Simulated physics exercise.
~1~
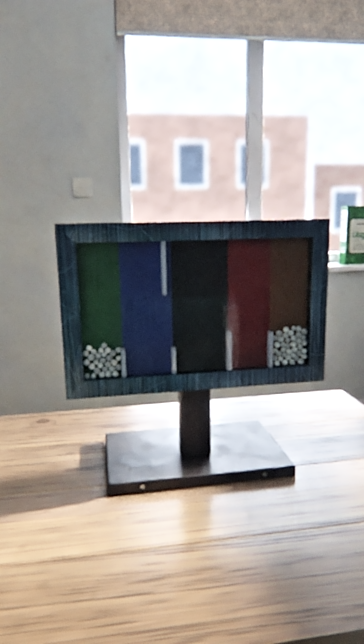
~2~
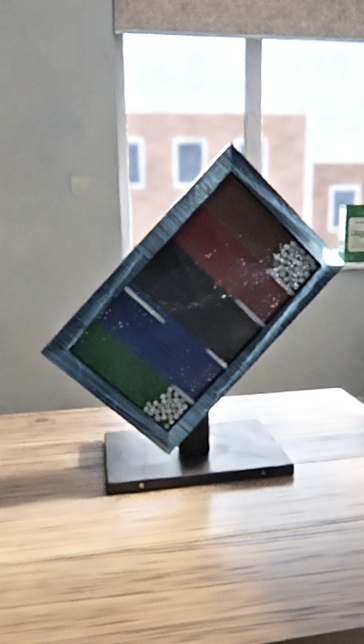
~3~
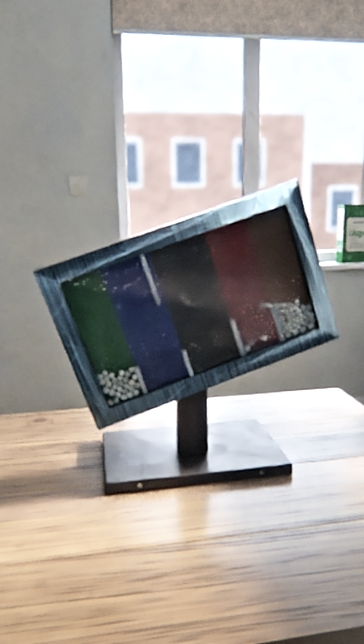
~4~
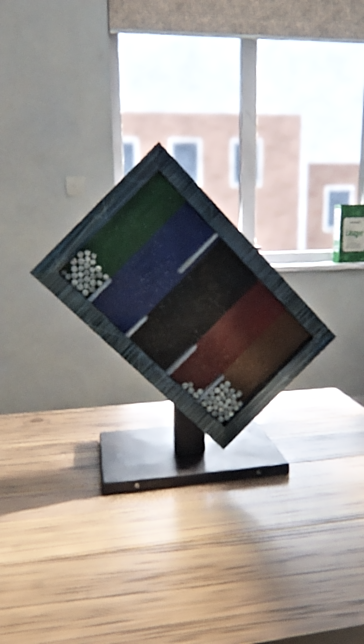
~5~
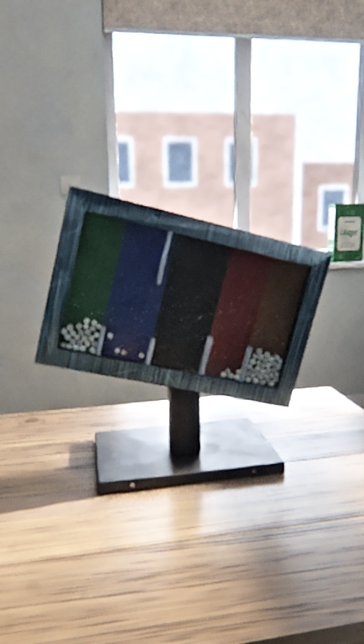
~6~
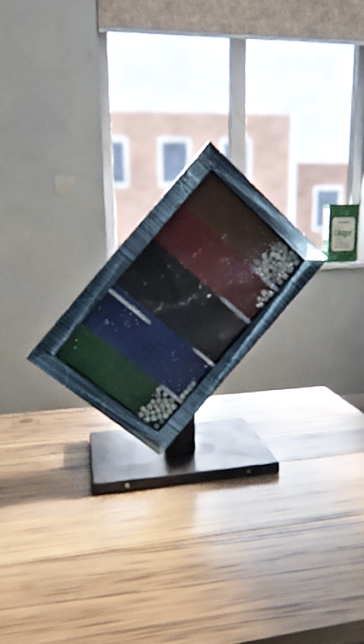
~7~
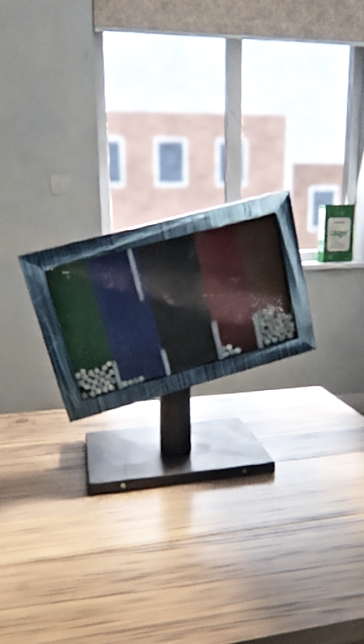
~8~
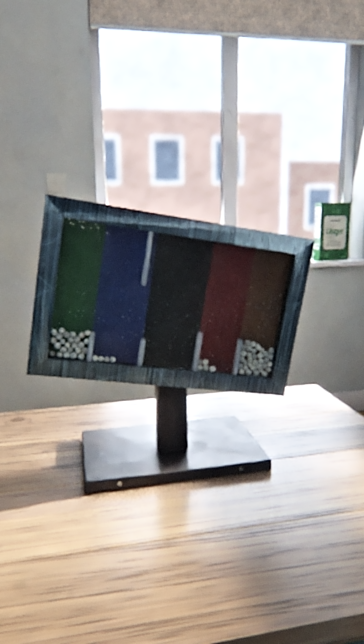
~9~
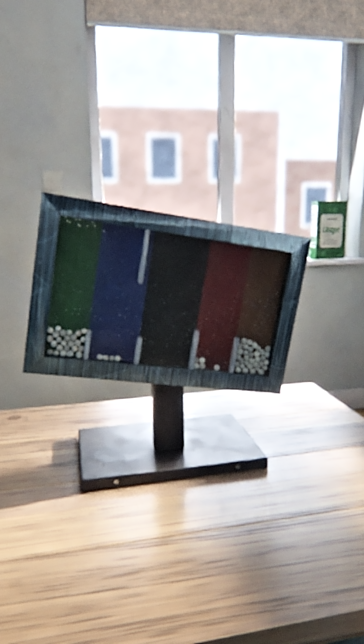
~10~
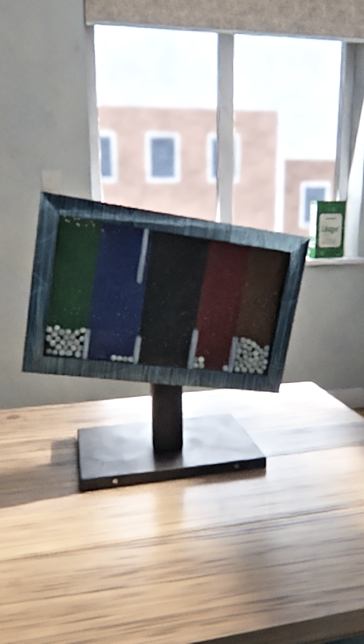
A flat framed box with coloured stripes, holding small white beads, tilted anticlockwise on its stand, swung clockwise, tipped back anticlockwise, then settled leaning slightly clockwise, with most beads still piled in the green and brown end stripes and a few in blue and red.
